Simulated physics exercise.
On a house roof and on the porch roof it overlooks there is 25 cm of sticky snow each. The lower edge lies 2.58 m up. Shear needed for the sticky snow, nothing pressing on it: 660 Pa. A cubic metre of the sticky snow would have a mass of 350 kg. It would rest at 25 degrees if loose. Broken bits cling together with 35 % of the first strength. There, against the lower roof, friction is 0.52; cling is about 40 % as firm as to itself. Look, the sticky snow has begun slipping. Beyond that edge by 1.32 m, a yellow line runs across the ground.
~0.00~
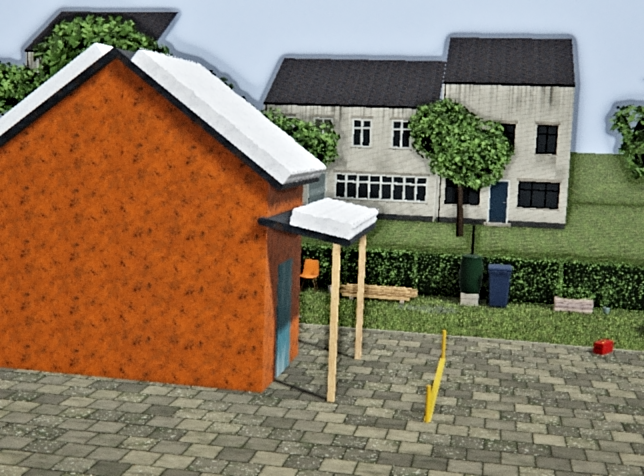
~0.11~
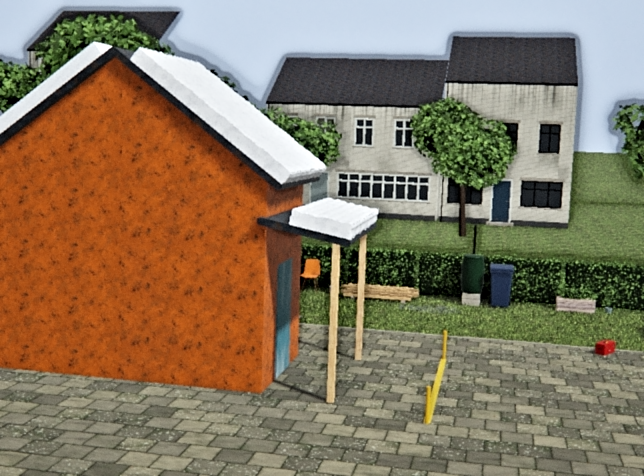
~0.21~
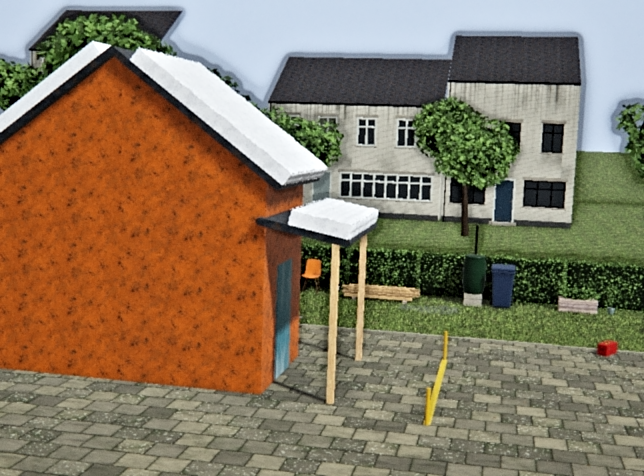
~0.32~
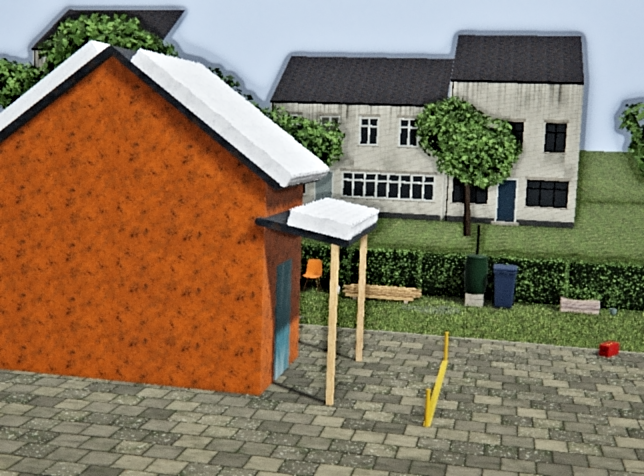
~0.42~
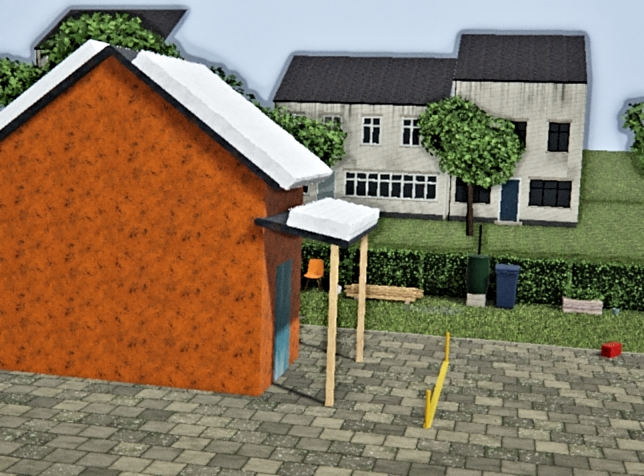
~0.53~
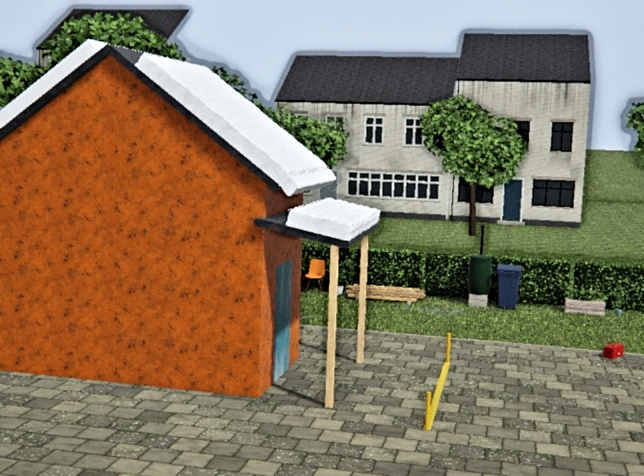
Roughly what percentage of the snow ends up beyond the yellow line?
Around 9 %.
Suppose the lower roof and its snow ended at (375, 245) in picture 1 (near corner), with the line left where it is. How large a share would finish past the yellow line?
That would be roughly 3 percent.
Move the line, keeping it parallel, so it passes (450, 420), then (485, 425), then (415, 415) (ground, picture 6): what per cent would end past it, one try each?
First try 2 per cent, second 0 per cent, third 18 per cent.
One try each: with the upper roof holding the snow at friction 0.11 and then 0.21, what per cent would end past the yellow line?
Try 1: 50 %; try 2: 45 %.
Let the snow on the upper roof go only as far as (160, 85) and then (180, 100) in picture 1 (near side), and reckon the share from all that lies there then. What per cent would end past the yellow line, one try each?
Respectively 3 % and 1 %.
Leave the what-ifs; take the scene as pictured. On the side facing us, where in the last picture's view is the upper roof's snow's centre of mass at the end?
Approximately at pixel (365, 321).
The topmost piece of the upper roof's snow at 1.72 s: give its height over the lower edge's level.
About 1.6 m.
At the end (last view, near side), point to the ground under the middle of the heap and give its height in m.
Middle around (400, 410); height roughly 0.4 m.
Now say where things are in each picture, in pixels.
Foremost bit of the sticky snow at (285, 169), in the first picture.
Foremost bit of the sticky snow at (285, 169), its middle shifted 8 mm, in the second picture.
Foremost bit of the sticky snow at (285, 170), its middle shifted 3.2 cm, in the third picture.
Foremost bit of the sticky snow at (286, 178), its middle shifted 7.3 cm, 2 % of it past the upper edge, in one piece, in the fourth picture.
Foremost bit of the sticky snow at (289, 173), its middle shifted 13 cm, 4 % of it past the upper edge, in one piece, in the fifth picture.
Foremost bit of the sticky snow at (293, 180), its middle shifted 21 cm, 7 % of it past the upper edge, cracking, in the sixth picture.
After 1.07 s, none is below the lower edge and 0 % is past the line.
After 1.72 s, none is below the lower edge and 0 % is past the line.
After 2.36 s, 27 % is below the lower edge and 0 % is past the line.
After 3.00 s, 45 % is below the lower edge and 7 % is past the line.
After 5.00 s, 52 % is below the lower edge and 9 % is past the line.
